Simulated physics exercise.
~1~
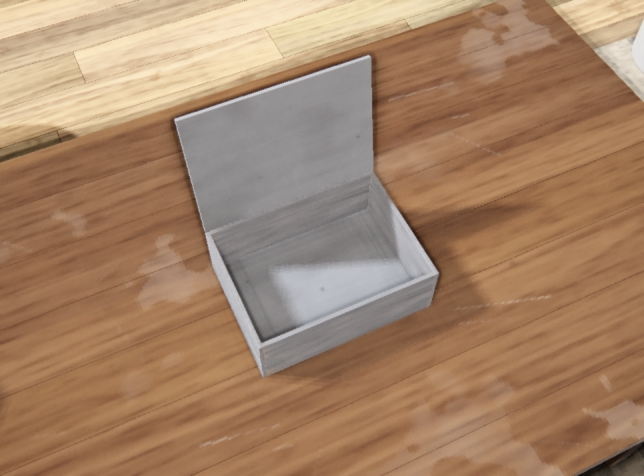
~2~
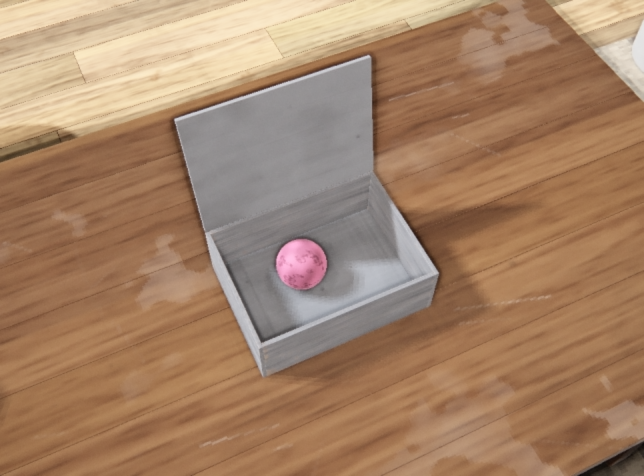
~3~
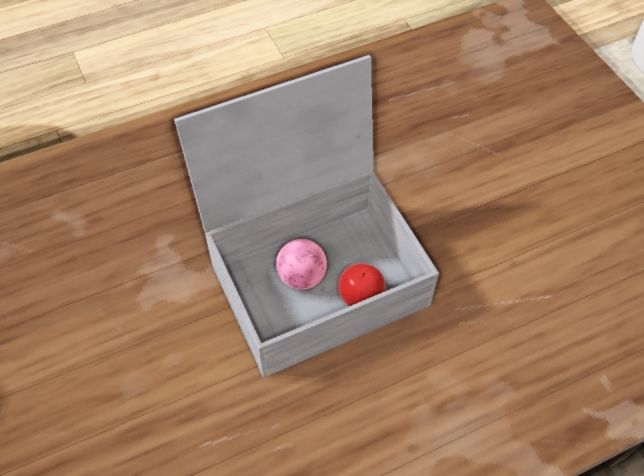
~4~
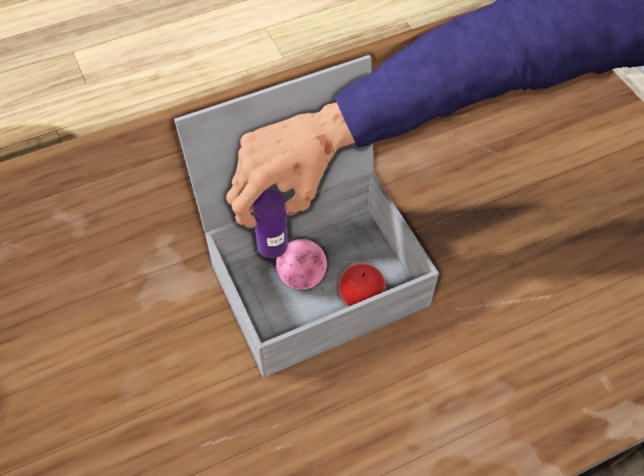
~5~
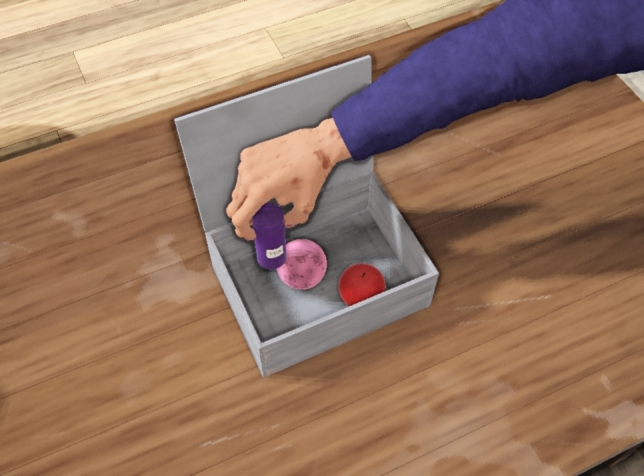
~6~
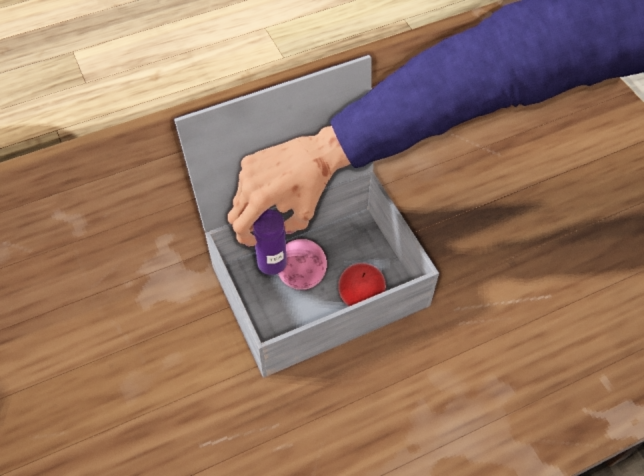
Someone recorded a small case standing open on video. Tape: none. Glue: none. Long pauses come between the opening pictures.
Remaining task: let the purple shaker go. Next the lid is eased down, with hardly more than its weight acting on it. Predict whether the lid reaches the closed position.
It does not reach it.
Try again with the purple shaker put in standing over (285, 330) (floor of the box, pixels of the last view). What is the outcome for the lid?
Once it's packed that way, the lid stays propped up.
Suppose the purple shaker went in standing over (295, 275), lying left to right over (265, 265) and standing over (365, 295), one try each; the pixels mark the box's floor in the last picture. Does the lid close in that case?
On the first attempt the lid drops into place, on the second it drops into place, and on the third it drops into place.
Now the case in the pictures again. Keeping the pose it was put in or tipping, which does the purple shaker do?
Once everything settles, the purple shaker keeps its original angle.
Then, 1.10 s after the last picture, lid starting down; purple shaker slid well along near (247, 284); pink ball rolled a little.
Then, 1.70 s after the last picture, lid 51° above the rim; purple shaker slid well along near (247, 284); pink ball rolled a little.
At rest, lid 12° above the rim; moved from the start, purple shaker; the other 2 in place. Seen from the same camera at the end, purple shaker near (247, 284).
